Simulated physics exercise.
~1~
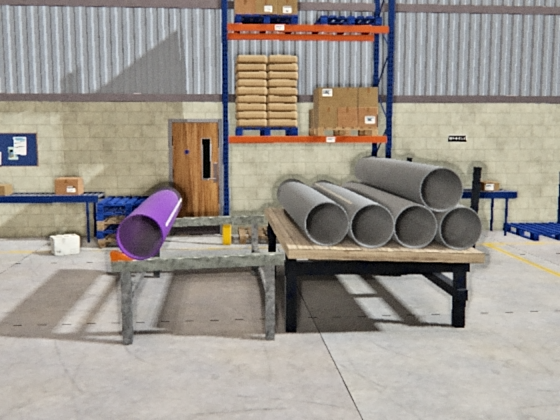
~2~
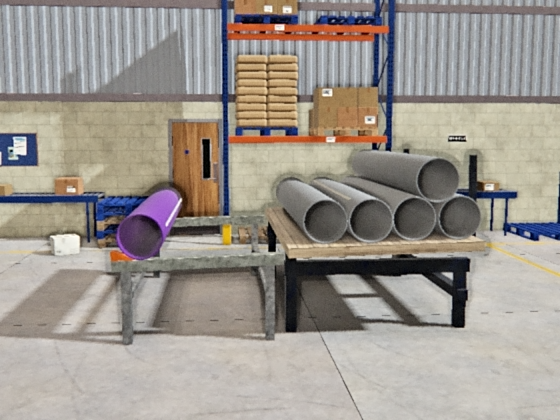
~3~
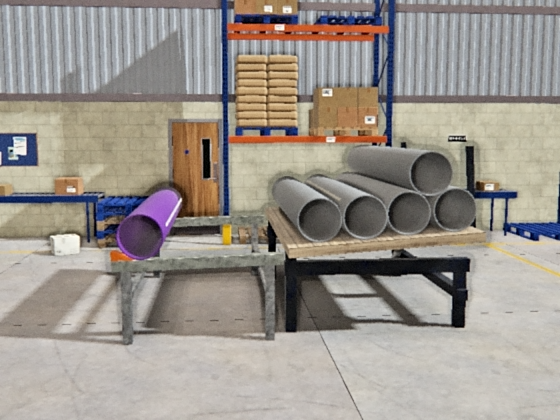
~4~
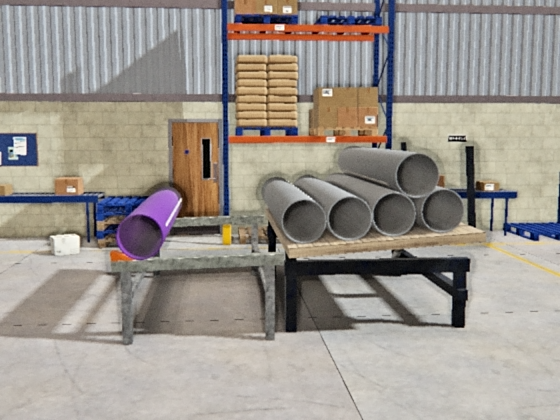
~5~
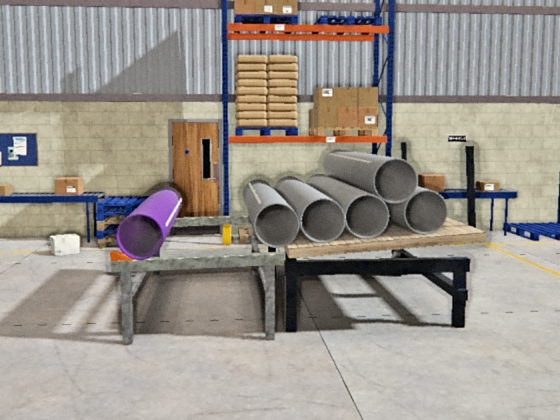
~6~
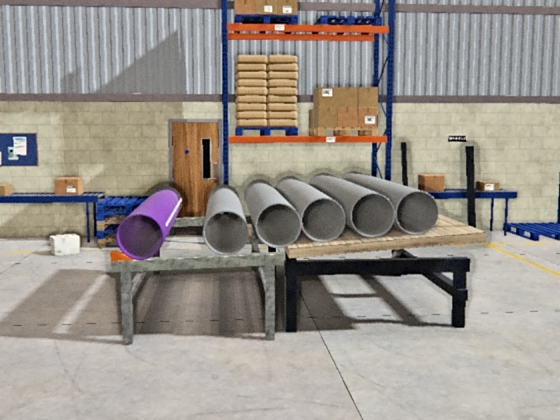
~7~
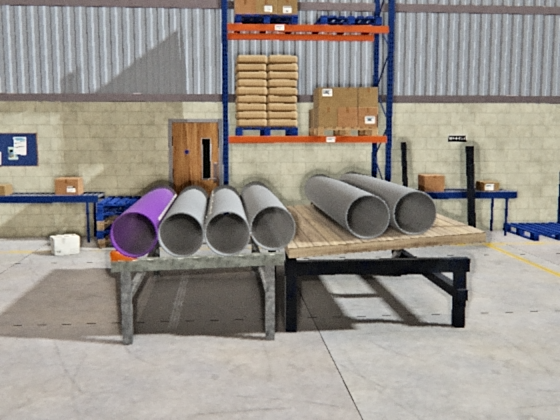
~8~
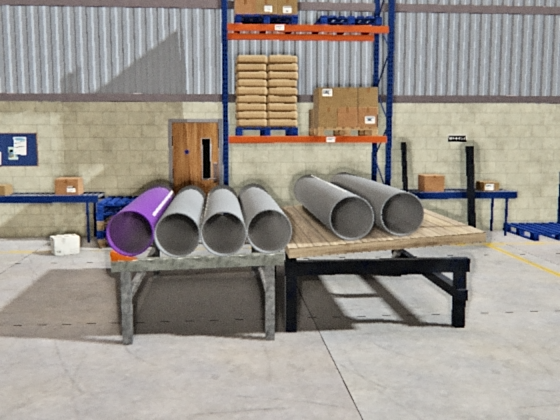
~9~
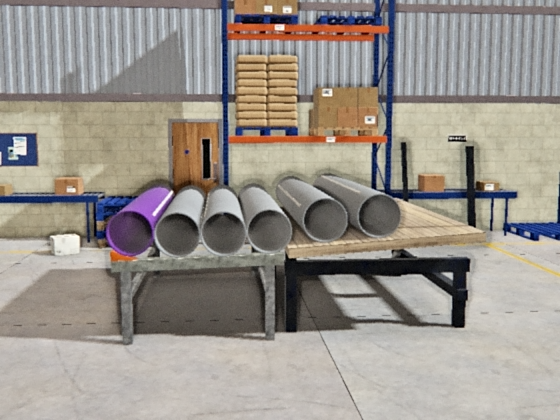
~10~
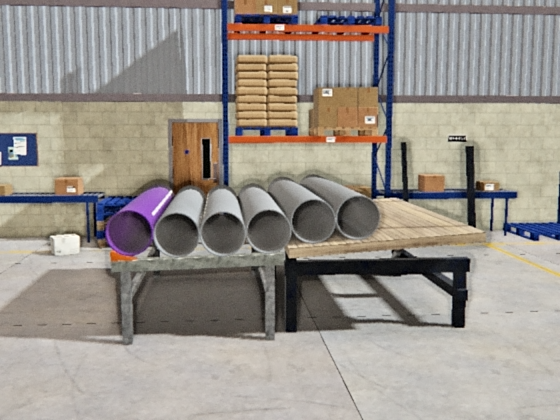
In a warehouse with tall shelving and a wooden door behind, a still view faces two tables standing end to end. A purple pipe rests on the left rack, while five grey pipes sit on the wooden deck at right, one stacked on top. The grey pipes shift leftwards together, and the upper one drops down into the row as the leading pipe crosses onto the rack. Grey pipes roll up against the purple one, which turns slightly and shifts a little left. The last two follow, leaving all the pipes side by side, with purple still on the rack at the left end.
